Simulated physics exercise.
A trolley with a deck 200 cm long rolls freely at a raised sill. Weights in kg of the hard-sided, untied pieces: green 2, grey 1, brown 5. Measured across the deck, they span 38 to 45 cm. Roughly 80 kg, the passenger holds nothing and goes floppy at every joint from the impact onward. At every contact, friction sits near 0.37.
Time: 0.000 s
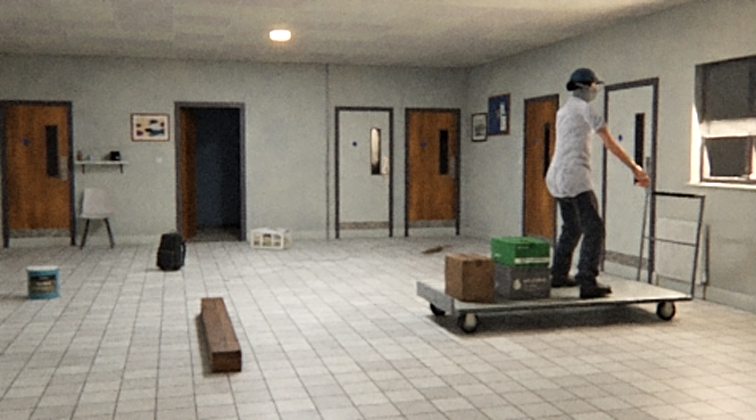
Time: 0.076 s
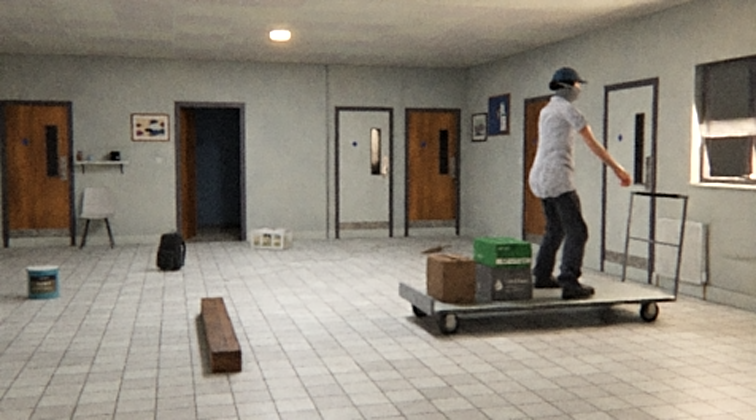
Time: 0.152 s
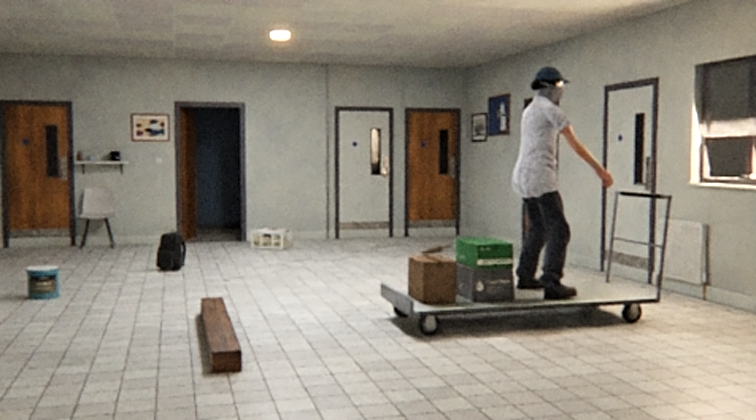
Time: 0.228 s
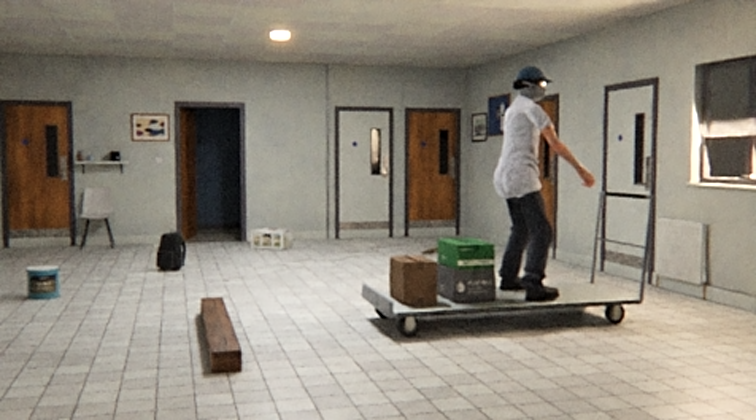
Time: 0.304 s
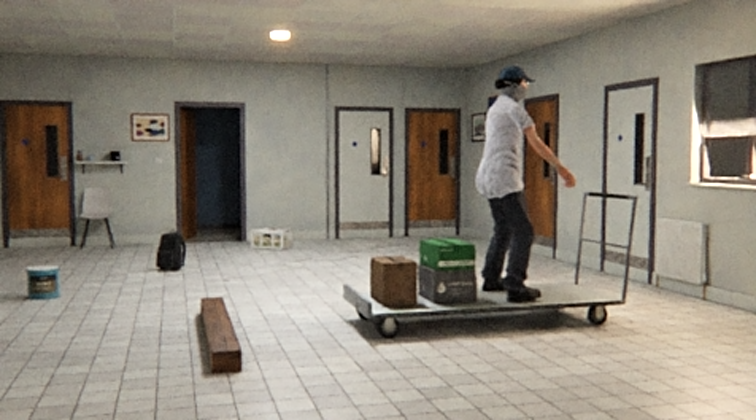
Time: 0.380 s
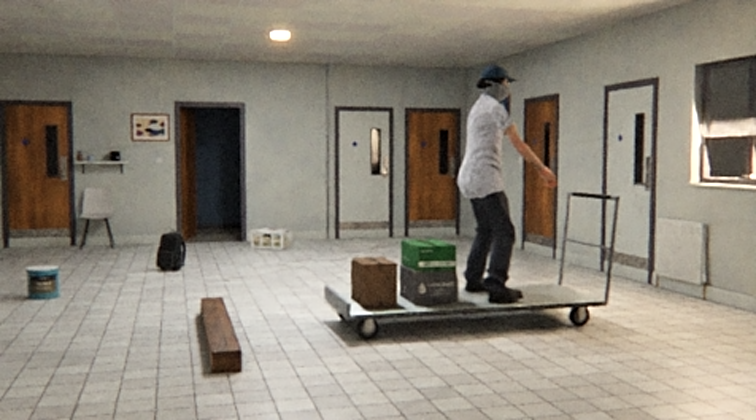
To begin with, a person in a cap and pale short-sleeved top stands on a flat trolley at the right, behind a brown carton and a green-and-grey box. The trolley rolls steadily left across the tiled floor, carrying them nearer a wooden beam, while the person keeps one arm extended toward the handle.
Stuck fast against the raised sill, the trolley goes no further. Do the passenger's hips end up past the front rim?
Yes.
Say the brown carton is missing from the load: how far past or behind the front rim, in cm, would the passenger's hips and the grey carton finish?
Then hips 10 behind, grey 40 behind.
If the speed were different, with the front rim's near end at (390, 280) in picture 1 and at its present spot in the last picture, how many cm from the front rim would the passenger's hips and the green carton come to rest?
Hips 100 behind, green 40 behind.
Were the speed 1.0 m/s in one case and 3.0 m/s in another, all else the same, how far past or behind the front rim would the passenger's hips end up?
Near 100 cm behind in one run and near 60 cm past in the other, in that order.
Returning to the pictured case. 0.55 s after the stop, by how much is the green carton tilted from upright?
Some 0°.
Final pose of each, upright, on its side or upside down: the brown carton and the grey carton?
At rest: Brown on its side, grey upright.
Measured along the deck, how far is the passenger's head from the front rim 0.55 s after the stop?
Position: Approx. 50 cm behind the front rim.
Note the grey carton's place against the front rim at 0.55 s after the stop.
Behind the rim, near 50 cm.
The wheels strike at 0.80 s.
After 1.05 s the passenger's hips are 61 cm behind the rim, near (302, 213) in the last picture's view.
After 1.35 s the passenger's hips are 30 cm behind the rim, near (259, 229) in the last picture's view.
After 1.80 s the passenger's hips are 14 cm behind the rim, near (236, 237) in the last picture's view.
At the end, 4.2 s, past the rim, green carton and the passenger's hips; behind it, grey carton and brown carton.
